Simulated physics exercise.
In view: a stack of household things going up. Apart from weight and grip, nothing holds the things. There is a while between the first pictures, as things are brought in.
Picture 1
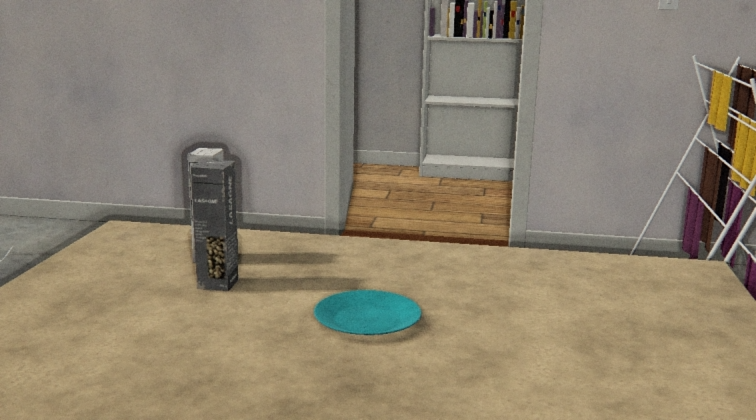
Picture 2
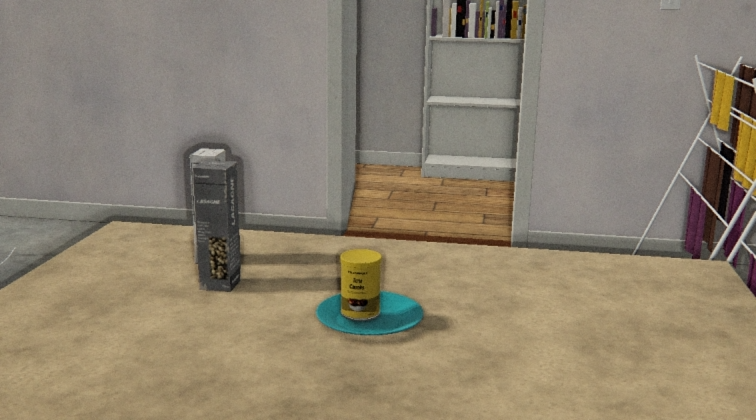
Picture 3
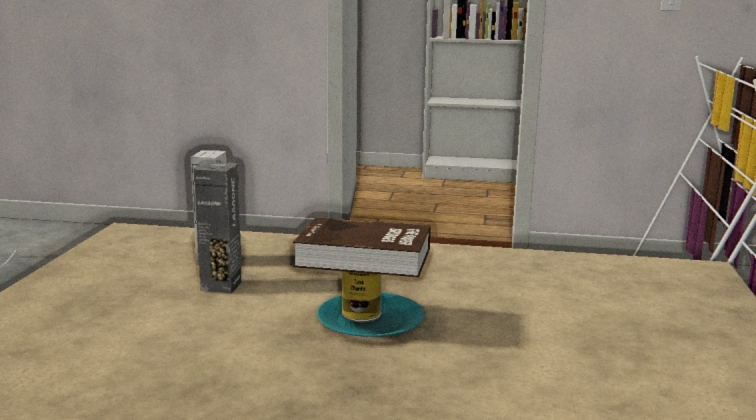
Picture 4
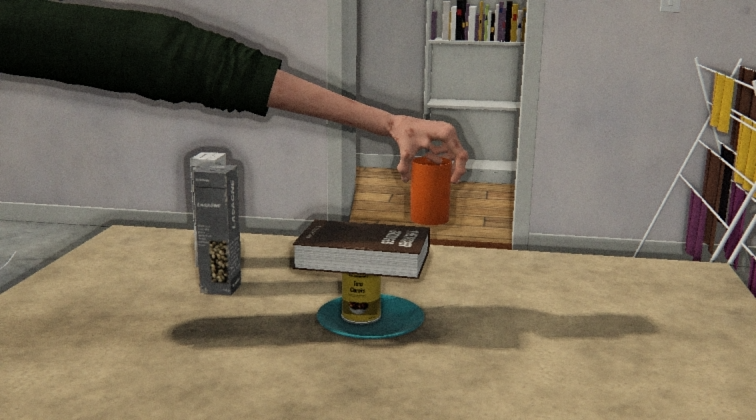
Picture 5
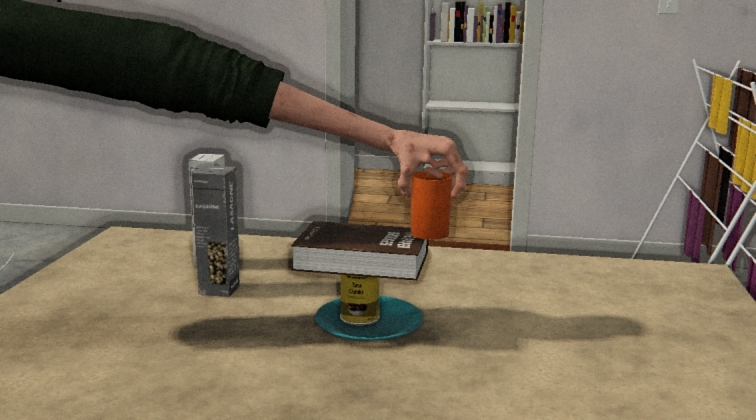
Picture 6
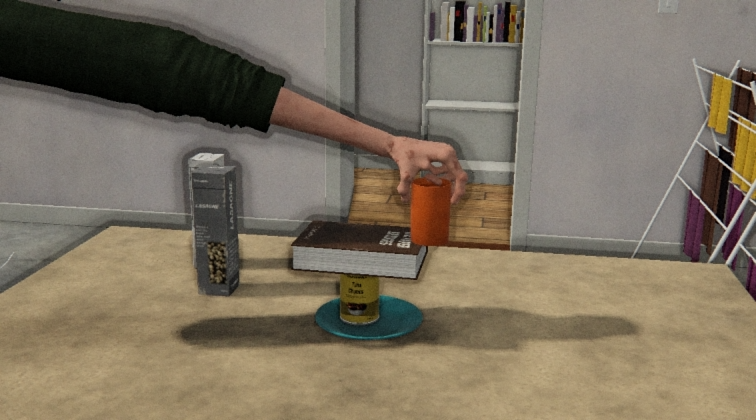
On a tan tabletop in a room with a doorway and bookshelf behind, a grey carton stands to the left of a turquoise plate. A yellow tin appears on the plate, then a brown book lies across the tin. A hand reaches in from the left and lowers an orange cup to the book's right end.
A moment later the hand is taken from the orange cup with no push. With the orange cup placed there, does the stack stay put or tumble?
Seems the tower doesn't stand.
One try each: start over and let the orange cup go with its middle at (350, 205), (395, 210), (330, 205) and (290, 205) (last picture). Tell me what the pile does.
The pile does not fall in the first case, does not fall in the second, does not fall in the third and goes down in the fourth.
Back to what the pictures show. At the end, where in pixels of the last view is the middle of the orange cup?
The object finishes somewhere near (455, 320).
Then, 0.30 s after the last picture, orange cup tipped 43° from how it was near (449, 226).
Then, 0.40 s after the last picture, orange cup now fallen.
Then, 0.50 s after the last picture, things are still on the move.
Then, 1.40 s after the last picture, nothing new.
At rest, fallen, orange cup; the other 5 in place. Seen from the same camera at the end, orange cup near (455, 320). The pile loses its balance.
